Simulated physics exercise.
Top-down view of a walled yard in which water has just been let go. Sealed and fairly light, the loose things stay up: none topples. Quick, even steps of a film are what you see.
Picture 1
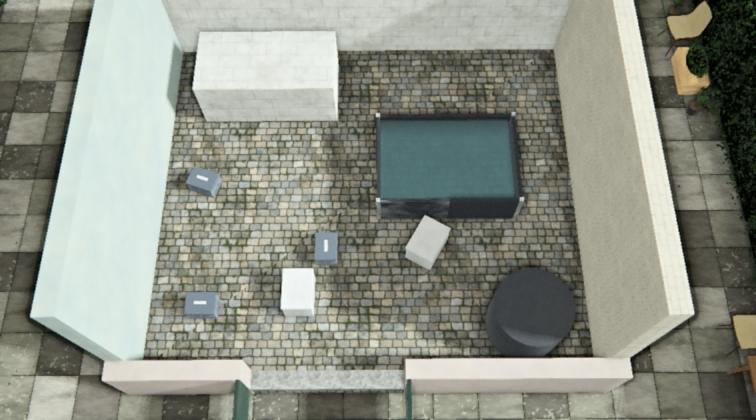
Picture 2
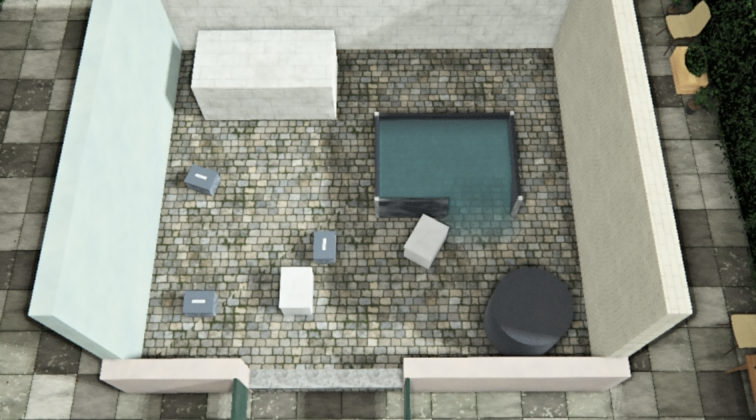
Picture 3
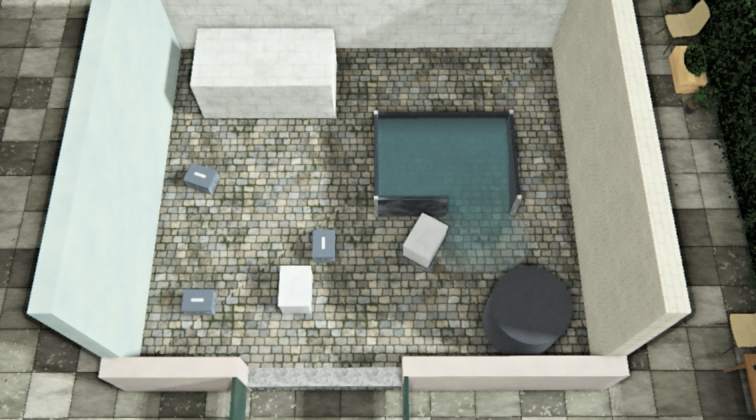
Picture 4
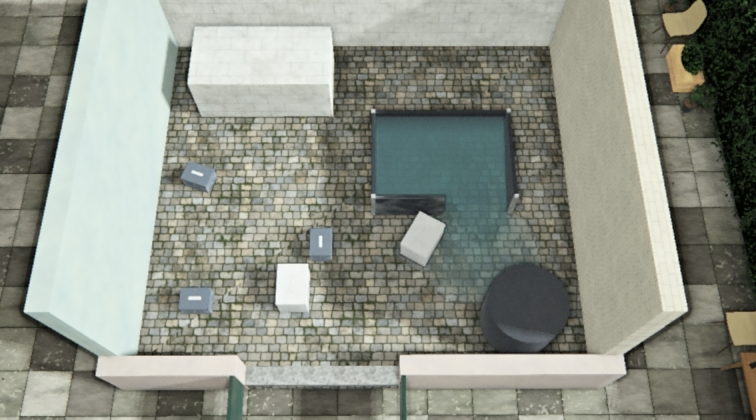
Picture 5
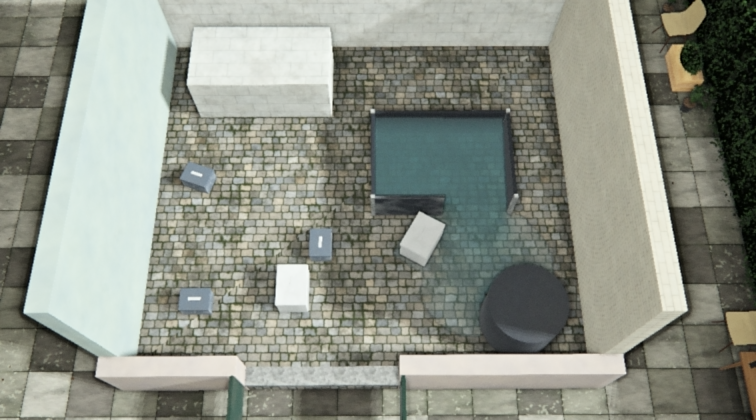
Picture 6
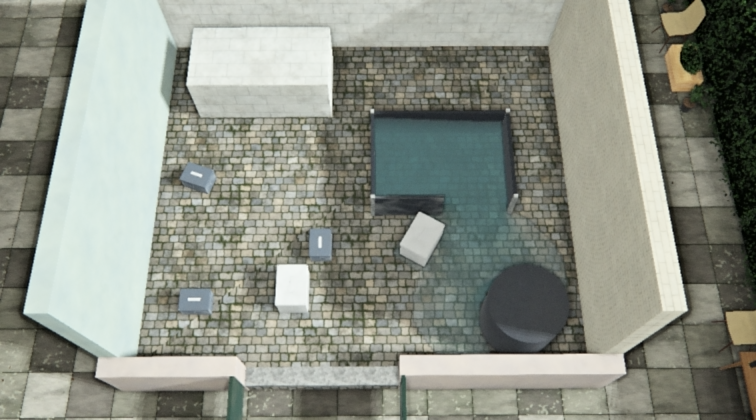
In a walled cobbled yard, water spreads from a tank's open front while the boxes stay put.
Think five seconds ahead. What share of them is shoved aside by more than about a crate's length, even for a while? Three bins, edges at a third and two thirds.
Bin: Under a third.
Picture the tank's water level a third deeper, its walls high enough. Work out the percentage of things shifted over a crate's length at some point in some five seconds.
I'd say close to 20 per cent of the things.
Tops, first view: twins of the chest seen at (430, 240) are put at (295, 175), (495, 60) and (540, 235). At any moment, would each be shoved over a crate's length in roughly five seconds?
Each in turn: Stays in place, stays in place, pushed clear.
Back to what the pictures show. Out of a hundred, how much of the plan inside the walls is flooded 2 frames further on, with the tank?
I make it 20 per cent.
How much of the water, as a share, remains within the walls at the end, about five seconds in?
Close to 88 percent of it stays.
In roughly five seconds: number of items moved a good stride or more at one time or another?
0.
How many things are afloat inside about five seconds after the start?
So that is 0.
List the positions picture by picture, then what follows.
The first picture shows a chest at (428, 238) rests on the ground; a tote at (326, 246), on the bottom; 0 of 5 have shifted.
The second picture shows a chest at (427, 237), on the bottom; a tote at (324, 245) rests on the ground; 0 of 5 have shifted.
The third picture shows a chest at (426, 235) rests on the ground; a tote at (323, 243) rests on the ground; 0 of 5 have shifted.
The fourth picture shows a chest at (423, 234) rests on the ground; a tote at (321, 242) rests on the ground; 0 of 5 have shifted.
The fifth picture shows a chest at (423, 234) rests on the ground; a tote at (320, 242), on the bottom; 0 of 5 have shifted.
The sixth picture shows a chest at (423, 234) rests on the ground; a tote at (320, 242) rests on the ground; 0 of 5 have shifted.
A moment on, 0 of 5 are well off their spots; 0 afloat.
Next, 0 of 5 are well off their spots; 0 afloat.
Later, 0 of 5 are well off their spots; 0 afloat.
In the end, 0 of 5 are well off their spots, and 0 have been at some point; 0 afloat.
